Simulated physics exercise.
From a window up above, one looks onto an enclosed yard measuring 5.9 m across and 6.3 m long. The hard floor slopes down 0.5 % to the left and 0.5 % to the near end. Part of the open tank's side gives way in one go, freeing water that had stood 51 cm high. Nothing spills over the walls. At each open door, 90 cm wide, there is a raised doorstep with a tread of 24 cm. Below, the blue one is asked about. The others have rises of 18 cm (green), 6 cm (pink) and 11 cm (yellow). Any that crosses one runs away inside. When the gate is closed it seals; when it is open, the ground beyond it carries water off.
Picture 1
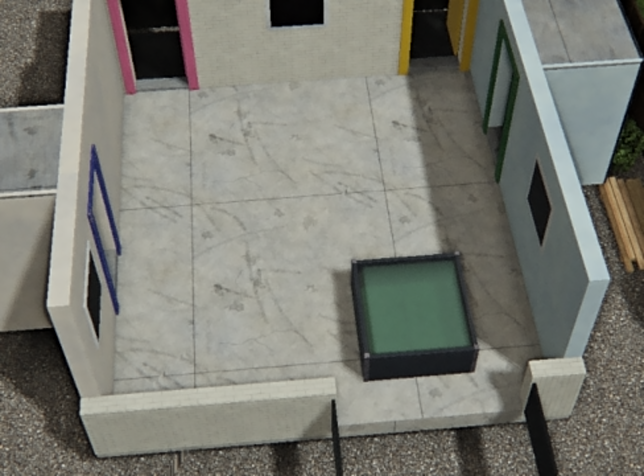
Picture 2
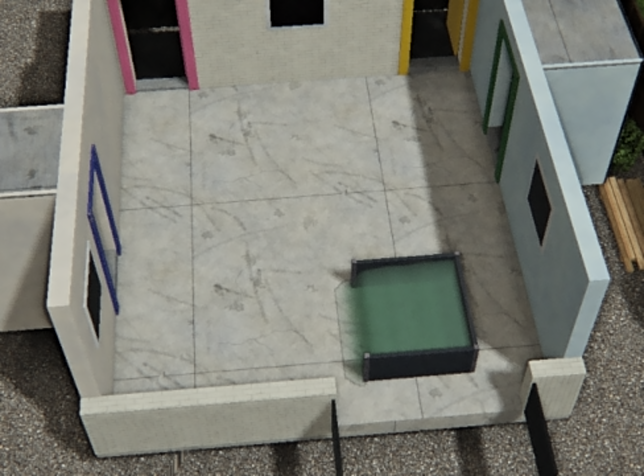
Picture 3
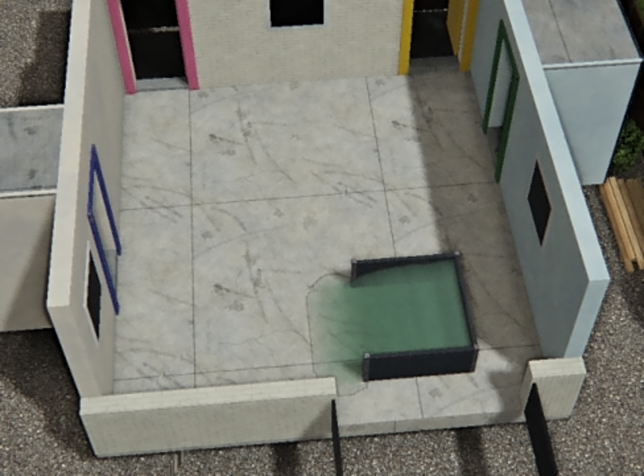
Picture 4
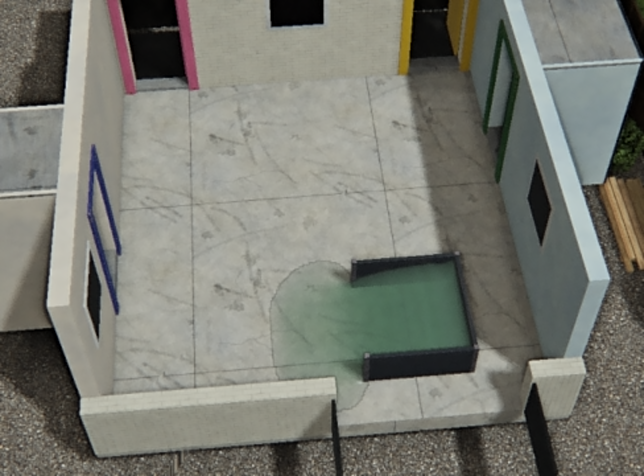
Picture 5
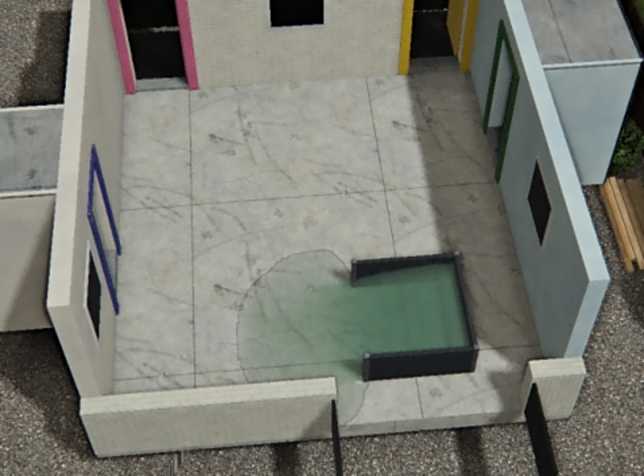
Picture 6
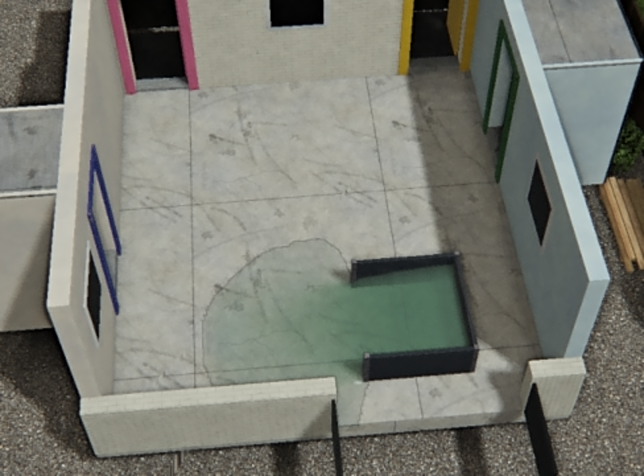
Greenish water stands in a dark-walled open tank near the front right of a pale, marble-floored walled yard, seen from above by a still camera. Pink and yellow door surrounds stand at the back, a blue one on the left wall and a green one on the right. The tank's left side opens, and water pours out leftward, spreading across the floor in a widening, thinning rounded sheet.
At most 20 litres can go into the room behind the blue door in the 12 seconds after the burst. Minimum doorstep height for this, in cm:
11.5 cm, roughly.
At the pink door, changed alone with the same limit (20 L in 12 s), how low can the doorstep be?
At the pink door you'd want roughly 6.5 cm.
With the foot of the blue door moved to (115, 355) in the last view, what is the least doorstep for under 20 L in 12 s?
Roughly 17 cm, give or take.
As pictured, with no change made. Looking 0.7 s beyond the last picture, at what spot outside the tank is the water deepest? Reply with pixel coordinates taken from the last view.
At about pixel (116, 358).
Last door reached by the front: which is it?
I'd say the green one.
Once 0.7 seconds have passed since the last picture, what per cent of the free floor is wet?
Some 25 per cent is wet.
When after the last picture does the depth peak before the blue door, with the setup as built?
Around 1.6 seconds.
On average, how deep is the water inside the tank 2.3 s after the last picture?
The average depth is some 8 cm.
Then, 0.7 s after the last picture water covers 25 % of the floor, deepest (21 cm) near (116, 358); it has not reached the blue door.
Then, 2.3 s after the last picture water covers 35 % of the floor, deepest (22 cm) near (181, 398); 14 cm at the blue door, 0 litres in over its 18 cm doorstep.
Then, 11.3 s after the last picture water covers 85 % of the floor, deepest (5 cm) near (119, 254); 3 cm at the blue door, 0 litres in over its 18 cm doorstep.
At the blue door as built, the water peaked near 18 cm, 1.5 s after the last picture.
Run again over the same 12 s with other heights there, 26 litres in over 10.5 cm, 7 litres over 14 cm. The limit of 20 litres is kept from about 11.5 cm up.
